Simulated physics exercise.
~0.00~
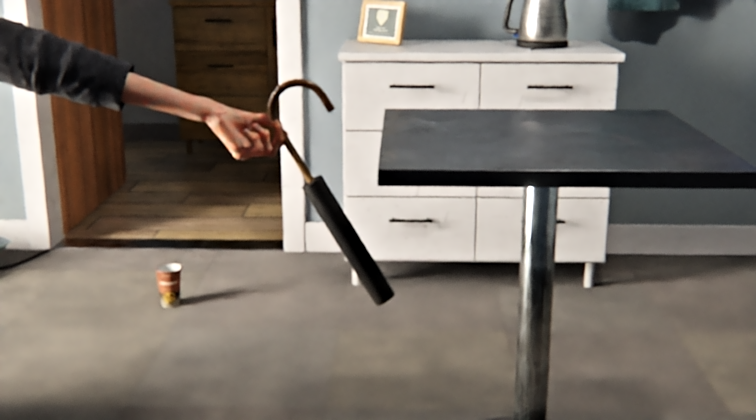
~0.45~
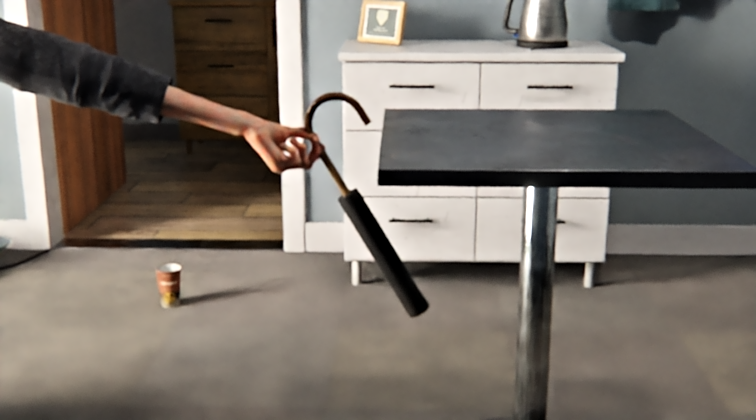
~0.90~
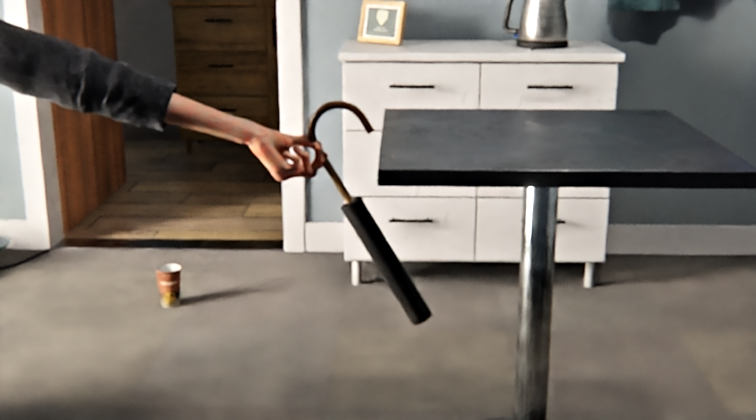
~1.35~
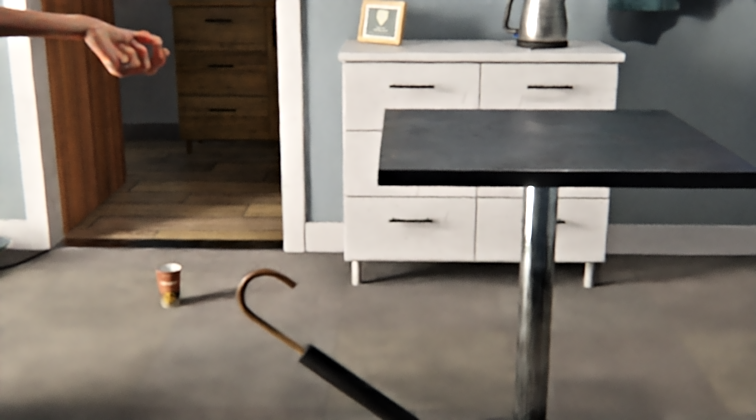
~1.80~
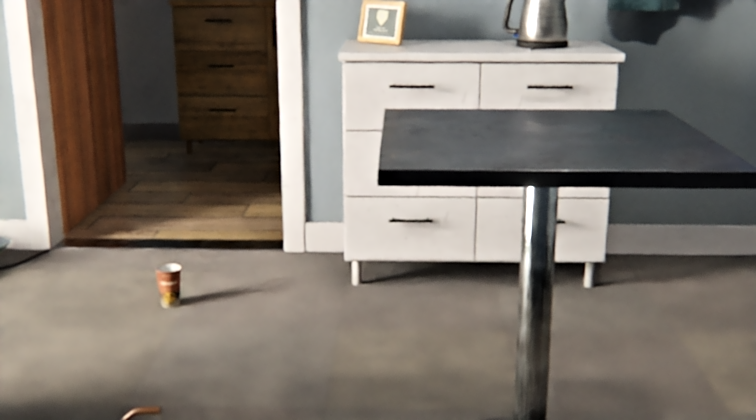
In a room with a white dresser, a hand hooking a black umbrella on a dark table's edge, releasing it, the umbrella falling.
